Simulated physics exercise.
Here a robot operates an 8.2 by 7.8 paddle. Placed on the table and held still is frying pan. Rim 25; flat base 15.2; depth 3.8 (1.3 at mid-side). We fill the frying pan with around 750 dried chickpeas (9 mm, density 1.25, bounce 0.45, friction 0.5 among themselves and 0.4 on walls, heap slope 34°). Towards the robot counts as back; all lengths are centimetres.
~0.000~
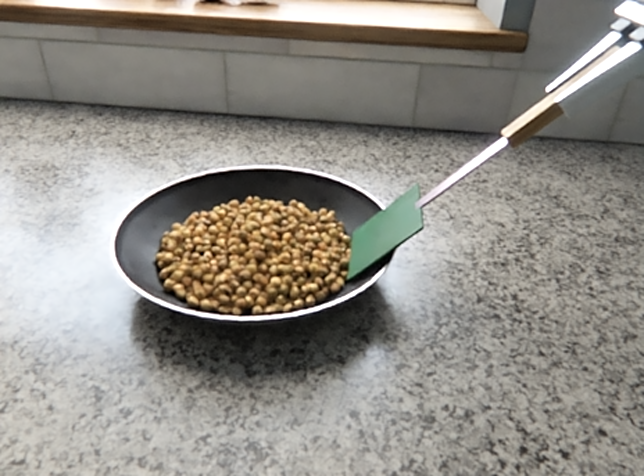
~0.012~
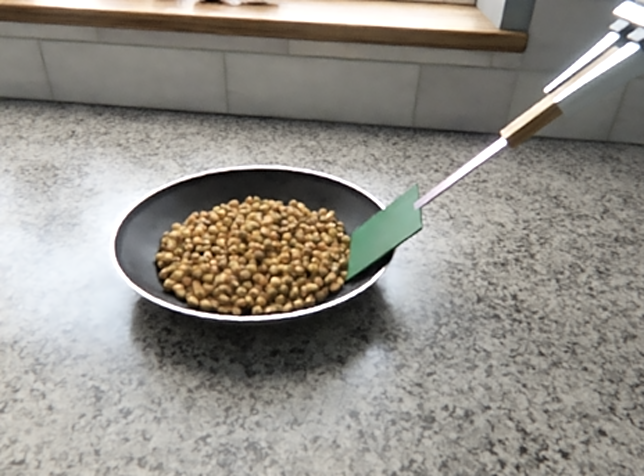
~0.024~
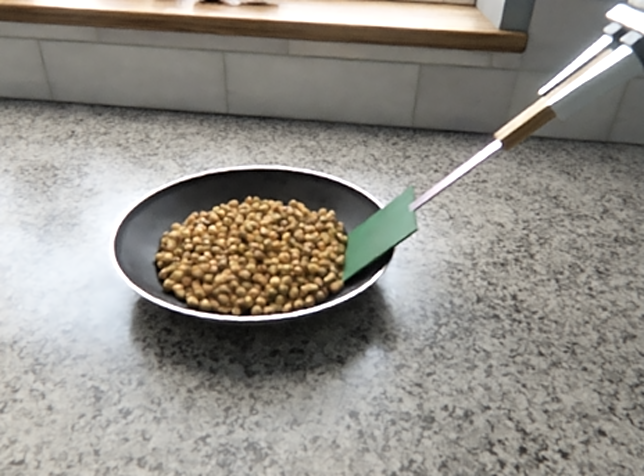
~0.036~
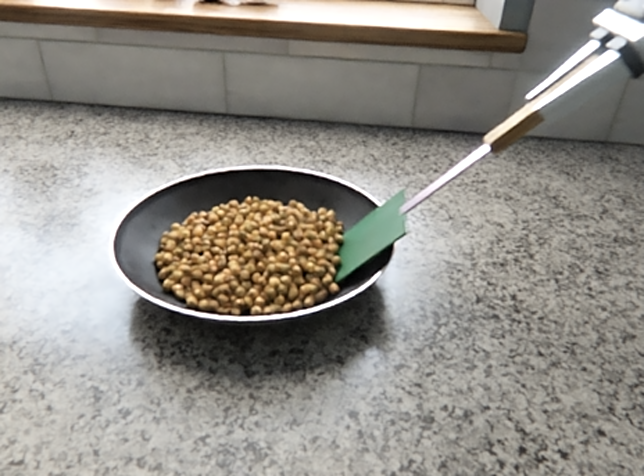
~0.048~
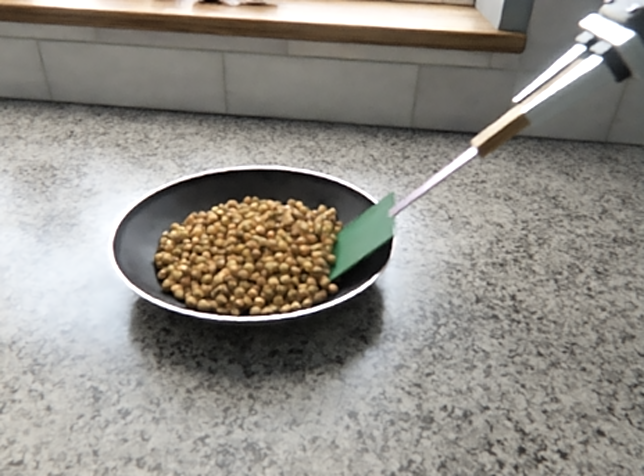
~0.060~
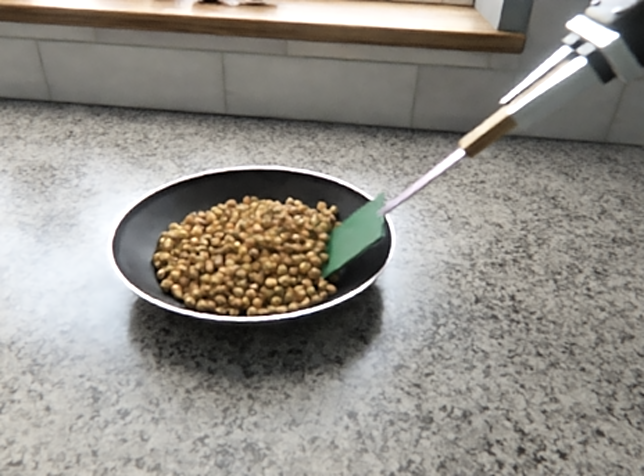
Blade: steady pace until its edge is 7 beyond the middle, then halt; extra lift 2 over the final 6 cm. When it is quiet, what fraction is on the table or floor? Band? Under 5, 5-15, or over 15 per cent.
5-15 per cent.
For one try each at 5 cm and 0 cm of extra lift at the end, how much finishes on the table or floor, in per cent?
Estimates, in order: 10 % then 10 %.
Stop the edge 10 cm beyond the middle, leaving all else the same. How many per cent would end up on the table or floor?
About 30 %.
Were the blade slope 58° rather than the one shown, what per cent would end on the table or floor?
It would be near 10 per cent.
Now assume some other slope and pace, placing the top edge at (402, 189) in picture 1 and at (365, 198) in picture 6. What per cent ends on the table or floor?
It comes to something like 10 %, give or take.
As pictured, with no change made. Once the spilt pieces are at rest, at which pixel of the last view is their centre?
Roughly at (81, 240) in the final view.
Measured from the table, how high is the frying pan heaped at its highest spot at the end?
It reaches about 5.0 cm.
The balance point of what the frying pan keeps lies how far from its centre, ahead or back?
Some 4.0 cm ahead of the centre.
After 0.12 s, sloping 47°, highest piece 6 above the table; 751 in the frying pan.
After 0.18 s, sloping 47°, highest piece 6 above the table; 751 in the frying pan.
After 0.42 s, sloping 47°, highest piece 6 above the table; 690 in the frying pan, 59 on the table or floor, 2 on the blade or in flight.
After 1.47 s, sloping 47°, highest piece 5 above the table; 687 in the frying pan, 64 on the table or floor.
In the end, 687 in the frying pan, 64 on the table or floor. That is 9 % on the table or floor.
